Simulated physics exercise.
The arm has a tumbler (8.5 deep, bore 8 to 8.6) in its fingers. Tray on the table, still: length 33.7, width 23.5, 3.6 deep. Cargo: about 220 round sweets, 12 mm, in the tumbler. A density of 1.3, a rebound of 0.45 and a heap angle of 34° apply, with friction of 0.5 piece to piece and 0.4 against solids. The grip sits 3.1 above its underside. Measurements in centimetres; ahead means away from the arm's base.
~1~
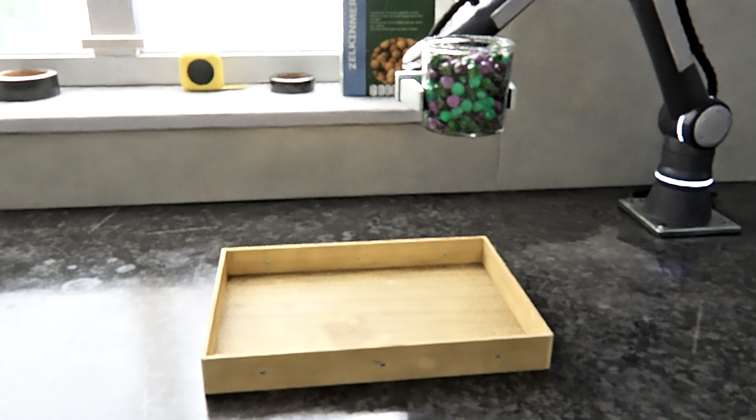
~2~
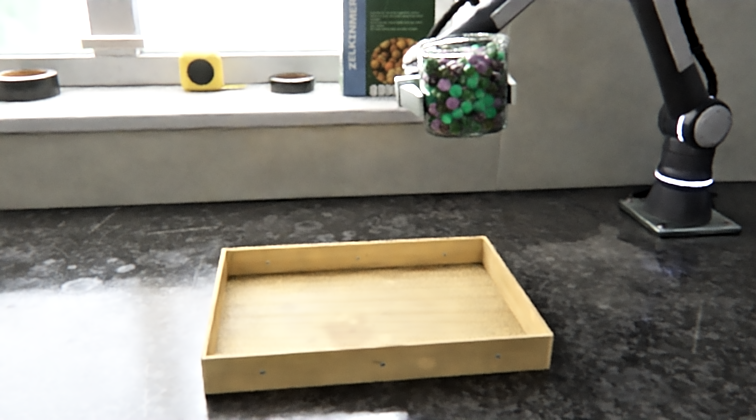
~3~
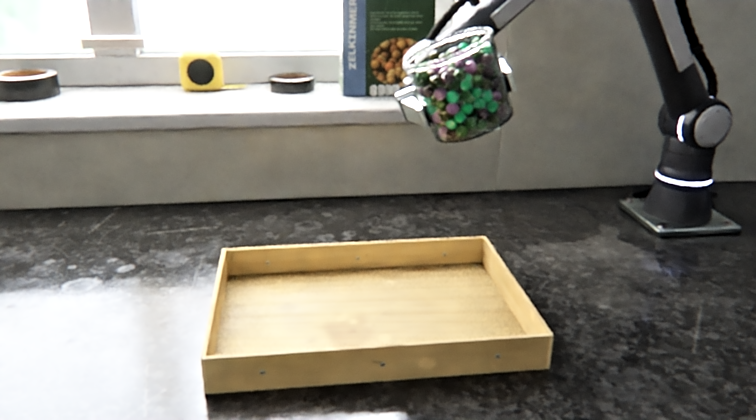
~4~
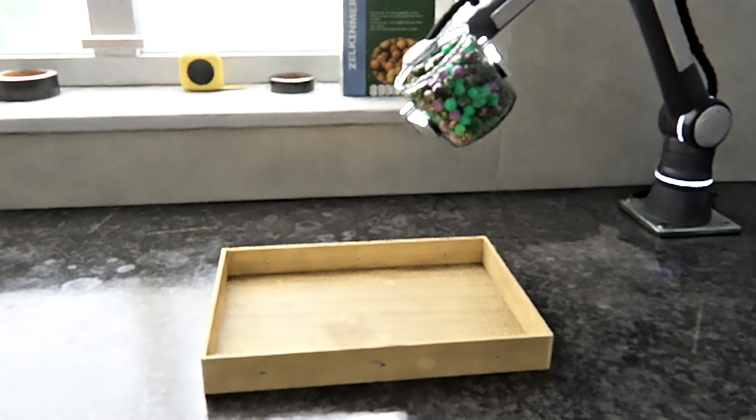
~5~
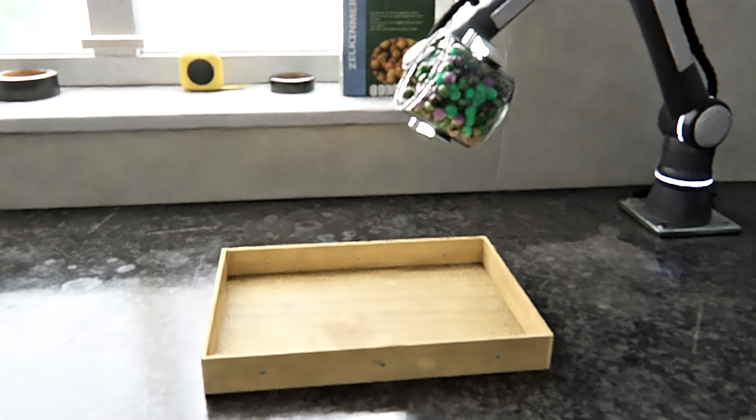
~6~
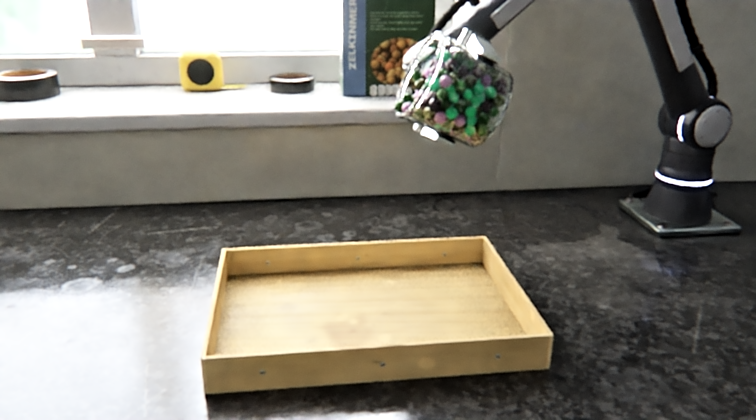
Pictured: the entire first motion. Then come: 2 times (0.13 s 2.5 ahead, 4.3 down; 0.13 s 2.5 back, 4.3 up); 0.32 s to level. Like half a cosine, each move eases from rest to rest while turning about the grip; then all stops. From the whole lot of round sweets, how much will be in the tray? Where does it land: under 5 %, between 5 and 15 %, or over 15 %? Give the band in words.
It falls in the band between 5 and 15 %.
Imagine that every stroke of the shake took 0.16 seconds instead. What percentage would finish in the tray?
In that case around 5 per cent.
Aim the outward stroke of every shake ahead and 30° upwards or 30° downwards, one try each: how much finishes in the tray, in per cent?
Try one gives about 60 in a hundred, try two about 20 in a hundred.
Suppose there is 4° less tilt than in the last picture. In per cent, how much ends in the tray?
Estimate: Close to 5 in a hundred.
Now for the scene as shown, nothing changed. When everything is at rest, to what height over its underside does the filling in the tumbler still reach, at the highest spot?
I'd say close to 8.5 cm.
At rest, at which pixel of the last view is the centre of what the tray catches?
Around (342, 319) in the last view.
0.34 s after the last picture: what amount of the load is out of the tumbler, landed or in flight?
About 5 per cent.
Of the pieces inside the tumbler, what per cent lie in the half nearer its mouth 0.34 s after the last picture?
Around 45 percent.
Then, 0.34 s later, tilted 64° forward, highest piece 27 above the table; 212 in the tumbler, 11 in flight or on a rim.
Then, 0.67 s later, tilted 35° forward, highest piece 29 above the table; 203 in the tumbler, 16 in the tray, 1 on the table or floor, 3 in flight or on a rim.
Then, 1.04 s later, level, highest piece 31 above the table; 203 in the tumbler, 19 in the tray, 1 on the table or floor.
Then, 2.09 s later, level, highest piece 31 above the table; 203 in the tumbler, 19 in the tray, 1 on the table or floor.
At rest, 203 in the tumbler, 19 in the tray, 1 on the table or floor. That is 9 % in the tray.
